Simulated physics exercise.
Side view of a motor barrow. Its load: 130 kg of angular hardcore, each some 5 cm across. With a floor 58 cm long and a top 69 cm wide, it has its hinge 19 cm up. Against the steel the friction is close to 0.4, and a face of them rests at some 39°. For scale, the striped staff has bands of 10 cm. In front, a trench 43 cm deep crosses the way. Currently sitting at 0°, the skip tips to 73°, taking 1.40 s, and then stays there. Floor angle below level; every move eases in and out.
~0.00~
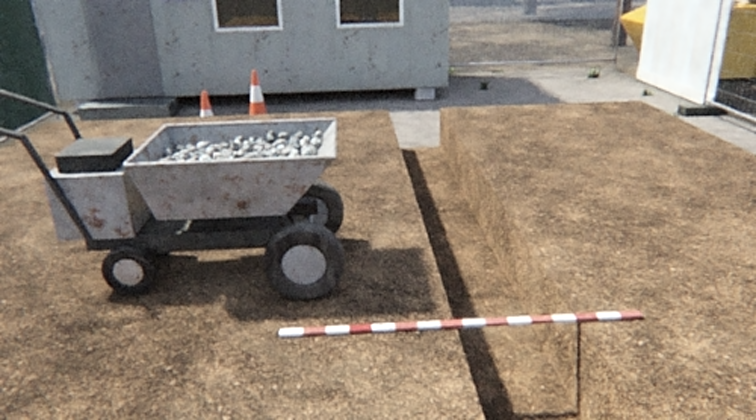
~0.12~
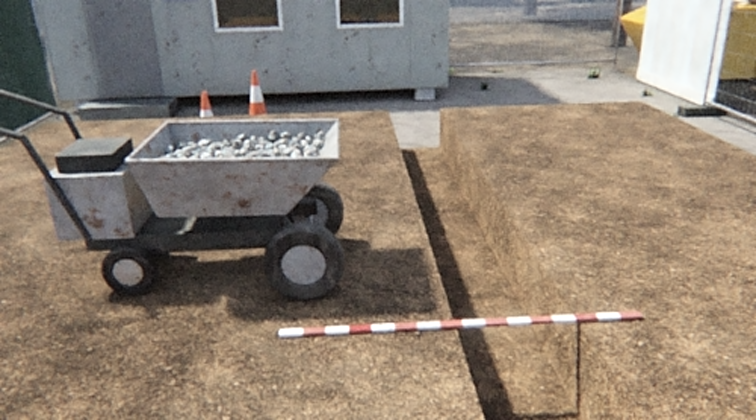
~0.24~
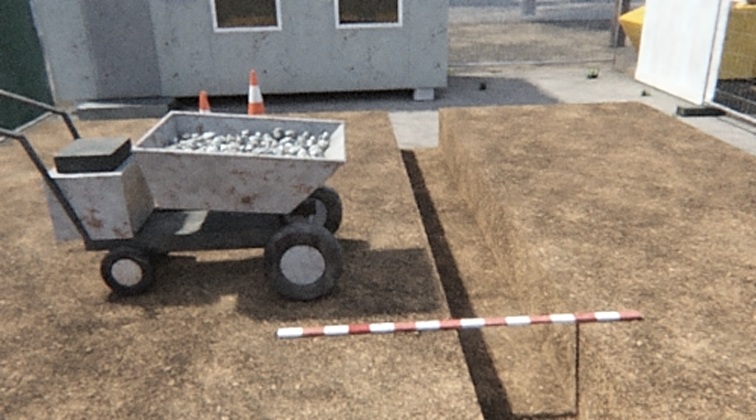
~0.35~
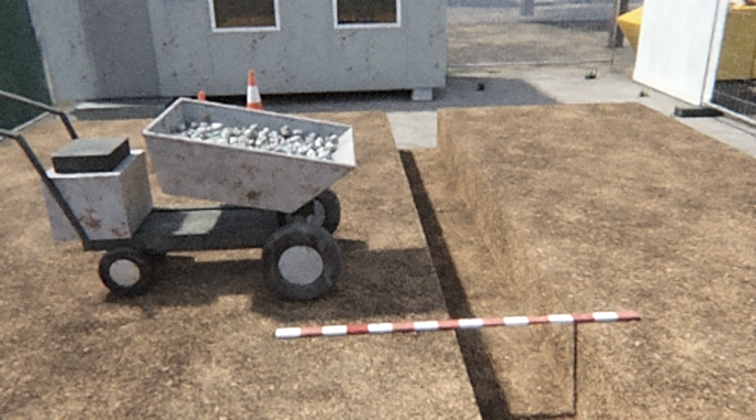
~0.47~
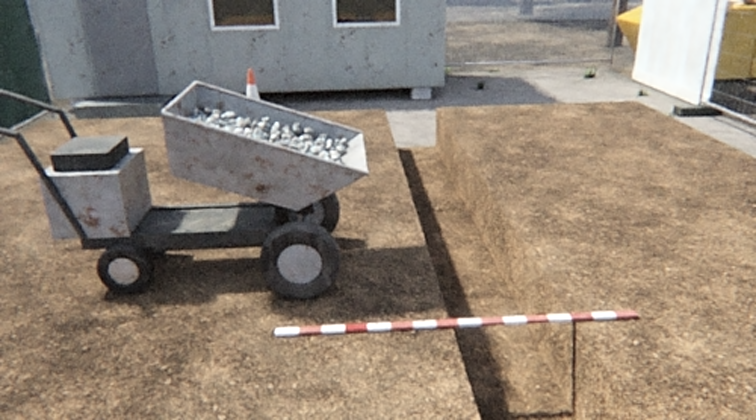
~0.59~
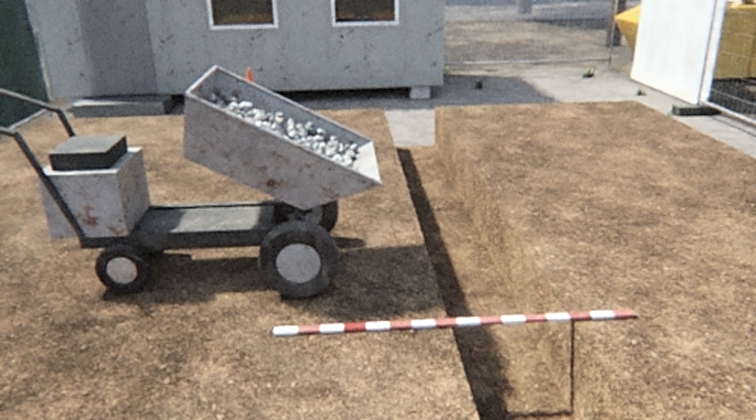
In the video, a motor barrow loaded with grey stones stands left of a narrow trench crossed by a red-and-white striped staff, and its skip tilts steadily forward to the right, the rear rising while the stones stay inside.
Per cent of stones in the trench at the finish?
About 95 %.
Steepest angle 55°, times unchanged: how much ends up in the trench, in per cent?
Roughly 10 per cent would end in the trench.
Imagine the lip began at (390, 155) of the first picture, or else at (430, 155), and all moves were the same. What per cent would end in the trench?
I'd expect close to 100 per cent at the first and 85 per cent at the second.
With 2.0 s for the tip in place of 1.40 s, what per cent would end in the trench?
Then some 90 per cent would.
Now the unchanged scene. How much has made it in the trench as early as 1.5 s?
I'd put it near 30 per cent.
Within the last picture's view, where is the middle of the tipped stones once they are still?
(472, 316).
After 1.0 s the floor is at 62°; 100 % in the skip; the foremost stones are at (409, 212).
After 1.5 s the floor is at 73°; 60 % in the skip, 9 % short of the trench, 32 % in the trench; the foremost stones are at (488, 315).
After 1.9 s the floor is at 73°; 23 % in the skip, 7 % short of the trench, 69 % in the trench; the foremost stones are at (518, 307).
After 3.8 s the floor is at 73°; 0 % in the skip, 5 % short of the trench, 95 % in the trench; the foremost stones are at (512, 296).
